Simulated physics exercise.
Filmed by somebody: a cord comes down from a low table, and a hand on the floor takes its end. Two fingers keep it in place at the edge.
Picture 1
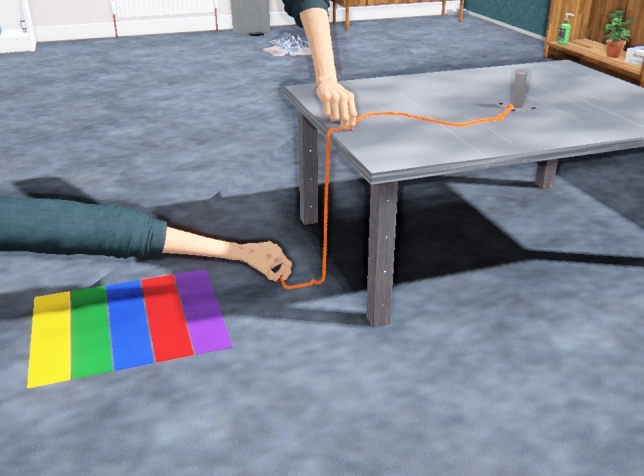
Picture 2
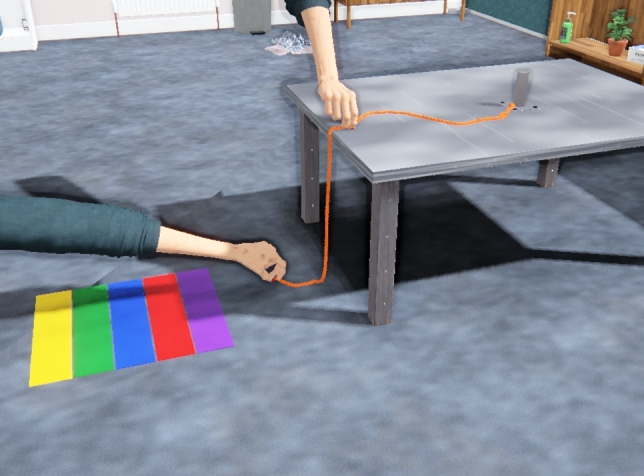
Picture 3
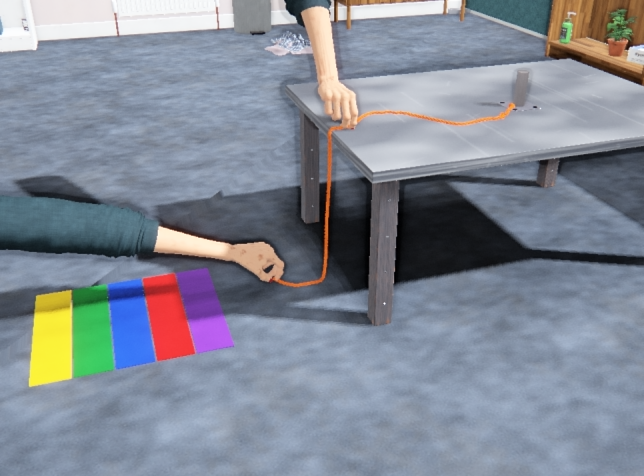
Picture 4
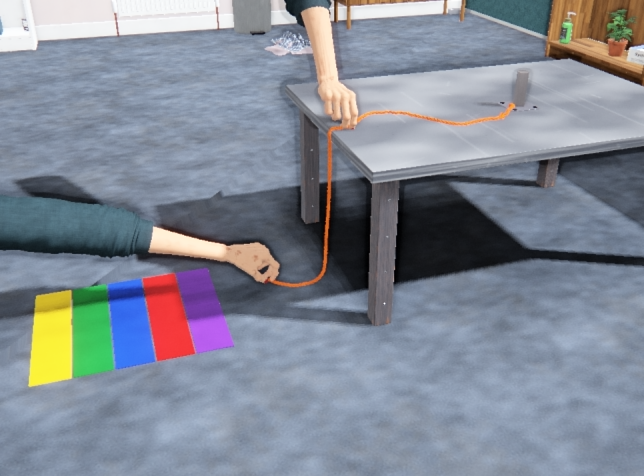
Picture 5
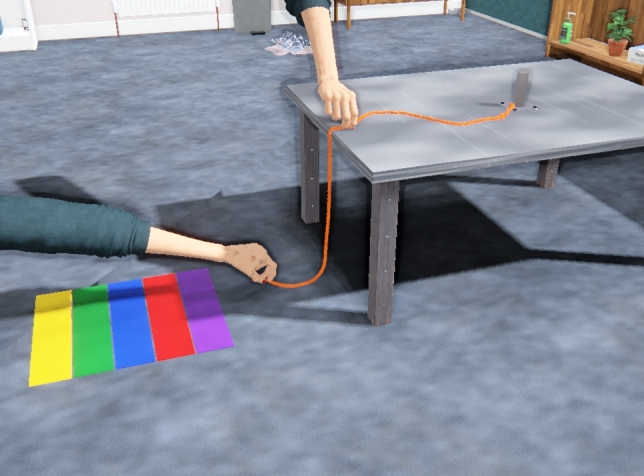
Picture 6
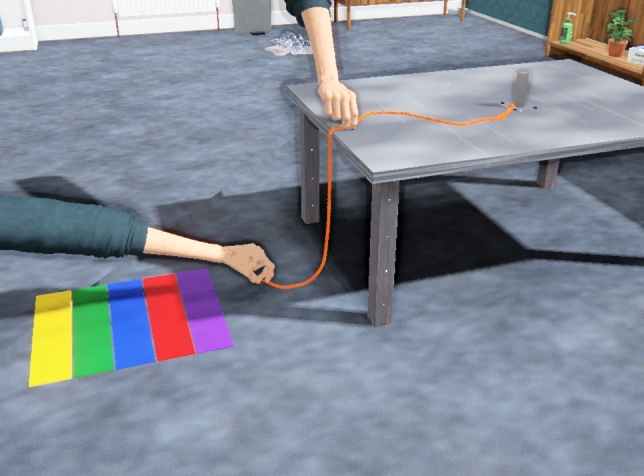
An orange cord runs from a small grey post across a low grey table, passes under a hand at the edge, and hangs to the carpet, where another hand pinches its end. The still, slightly raised view shows a room with blue-grey carpet and yellow, green, blue, red and purple strips at lower left. The lower hand draws the end slightly left, smoothing the cord's bend, while the upper hand stays put.
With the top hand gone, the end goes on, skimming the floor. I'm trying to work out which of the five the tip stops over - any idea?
I would say the green one.
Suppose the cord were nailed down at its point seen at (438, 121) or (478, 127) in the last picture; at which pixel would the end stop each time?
Respectively (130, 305) and (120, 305).
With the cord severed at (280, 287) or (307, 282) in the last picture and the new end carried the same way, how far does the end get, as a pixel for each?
Case by case it comes to about (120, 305) and then about (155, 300).
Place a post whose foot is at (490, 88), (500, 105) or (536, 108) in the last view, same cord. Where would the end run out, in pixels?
In order, it comes out close to (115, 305), (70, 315) and (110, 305).
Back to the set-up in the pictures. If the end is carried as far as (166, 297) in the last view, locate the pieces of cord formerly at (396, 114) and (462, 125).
One is near (358, 125), the other near (423, 115).
Soon after, end near (167, 297); over red.
After that, end near (119, 305); over blue.
At the stop, end near (89, 310); over green. It gets as far as the green strip.
